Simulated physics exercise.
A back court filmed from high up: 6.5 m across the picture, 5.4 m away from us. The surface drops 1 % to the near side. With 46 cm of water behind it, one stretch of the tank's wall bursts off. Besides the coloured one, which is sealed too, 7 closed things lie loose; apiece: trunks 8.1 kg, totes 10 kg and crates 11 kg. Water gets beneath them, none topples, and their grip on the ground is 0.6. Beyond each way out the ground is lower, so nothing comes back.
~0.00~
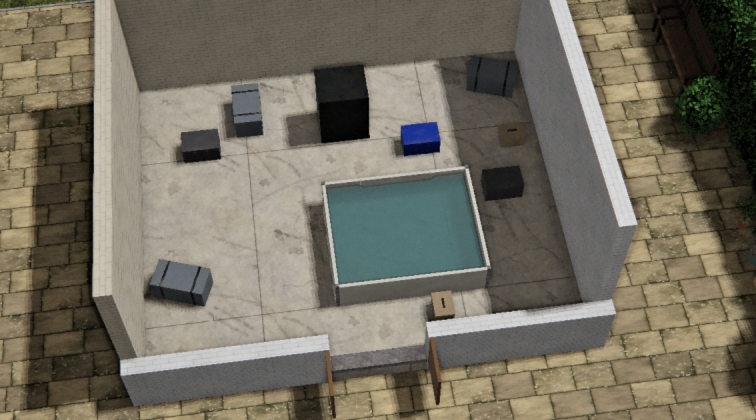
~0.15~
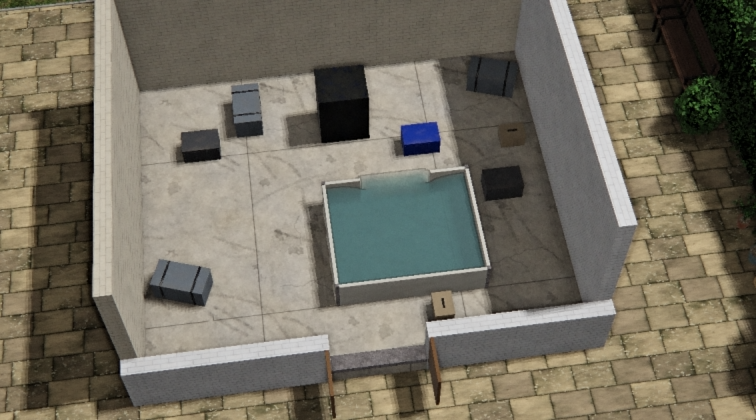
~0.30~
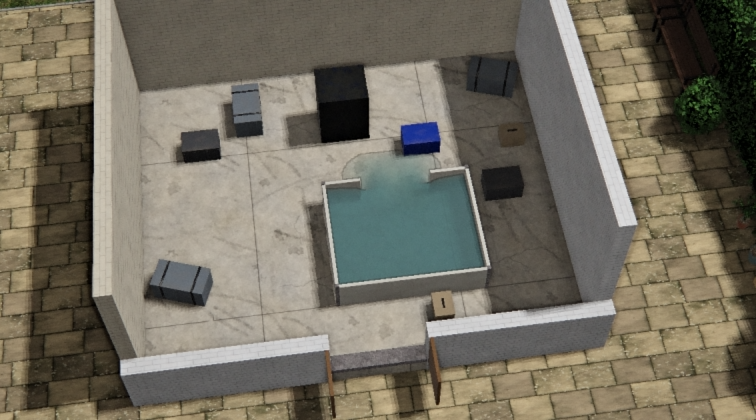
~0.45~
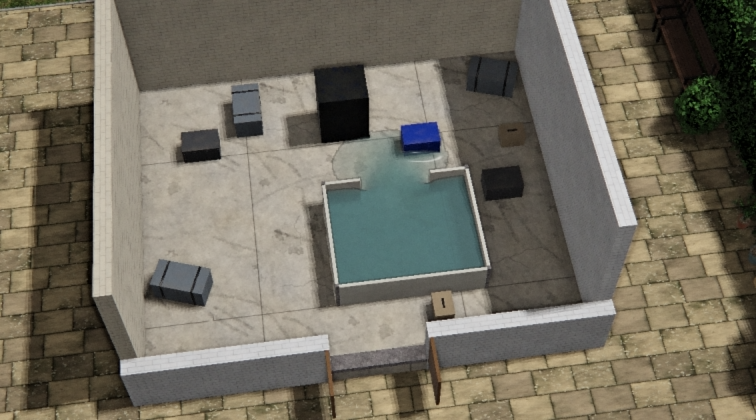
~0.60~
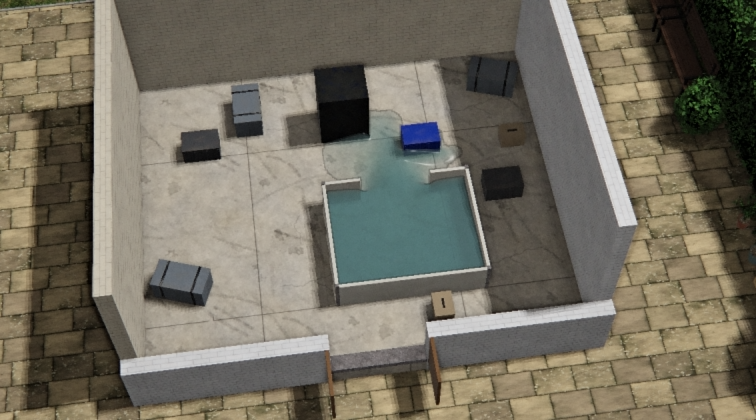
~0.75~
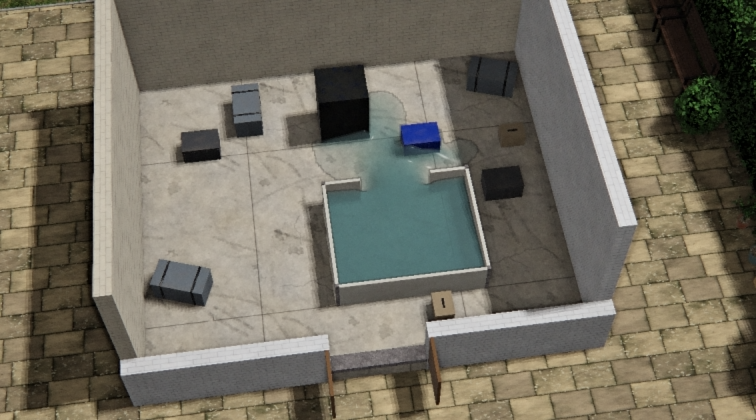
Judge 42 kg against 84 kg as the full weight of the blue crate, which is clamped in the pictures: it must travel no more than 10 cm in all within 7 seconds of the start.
Verdict: Only the higher weight holds it.
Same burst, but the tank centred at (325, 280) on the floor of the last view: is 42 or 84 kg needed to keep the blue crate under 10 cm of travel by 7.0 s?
Then the lower weight is enough.
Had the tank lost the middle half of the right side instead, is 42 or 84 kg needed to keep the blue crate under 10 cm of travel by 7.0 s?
In that case the smaller load will do.
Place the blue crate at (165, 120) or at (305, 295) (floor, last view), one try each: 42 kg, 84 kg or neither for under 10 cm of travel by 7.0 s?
In turn: Either load holds; either load holds.
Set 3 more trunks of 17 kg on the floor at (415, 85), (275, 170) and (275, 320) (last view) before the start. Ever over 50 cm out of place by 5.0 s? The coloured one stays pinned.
In turn: More, past it, under.
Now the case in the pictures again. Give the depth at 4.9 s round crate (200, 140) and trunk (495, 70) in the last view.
Roughly 5 and 6 cm.
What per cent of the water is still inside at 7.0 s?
About 100 per cent.
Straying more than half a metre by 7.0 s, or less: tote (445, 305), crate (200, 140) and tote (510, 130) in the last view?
In turn: Short of it, past it, past it.
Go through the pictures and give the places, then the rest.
In the first frame, the blue crate at (421, 133), on the bottom; 4.0 m2 under water; 0 of 8 have shifted.
In the second frame, the blue crate at (421, 133), on the bottom; 4.5 m2 under water; 0 of 8 have shifted.
In the third frame, the blue crate at (421, 133), on the bottom; 5.1 m2 under water; 0 of 8 have shifted.
In the fourth frame, the blue crate at (421, 133), on the bottom; 5.6 m2 under water; 0 of 8 have shifted.
In the fifth frame, the blue crate at (421, 133) rests on the ground; water covers 6.0 m2; 0 of 8 have shifted.
In the sixth frame, the blue crate at (421, 133) rests on the ground; water covers 6.5 m2; 0 of 8 have shifted.
After 1.4 s the blue crate would be 38 cm from its start with 42 kg and 0 cm from its start with 84 kg; 11 cm of water round it then.
After 3.1 s the blue crate would be 90 cm from its start with 42 kg and 0 cm from its start with 84 kg; 7 cm of water round it then.
After 4.9 s the blue crate would be 90 cm from its start with 42 kg and 0 cm from its start with 84 kg; 9 cm of water round it then.
After 7.0 s the blue crate would be 90 cm from its start with 42 kg and 0 cm from its start with 84 kg; 7 cm of water round it then.
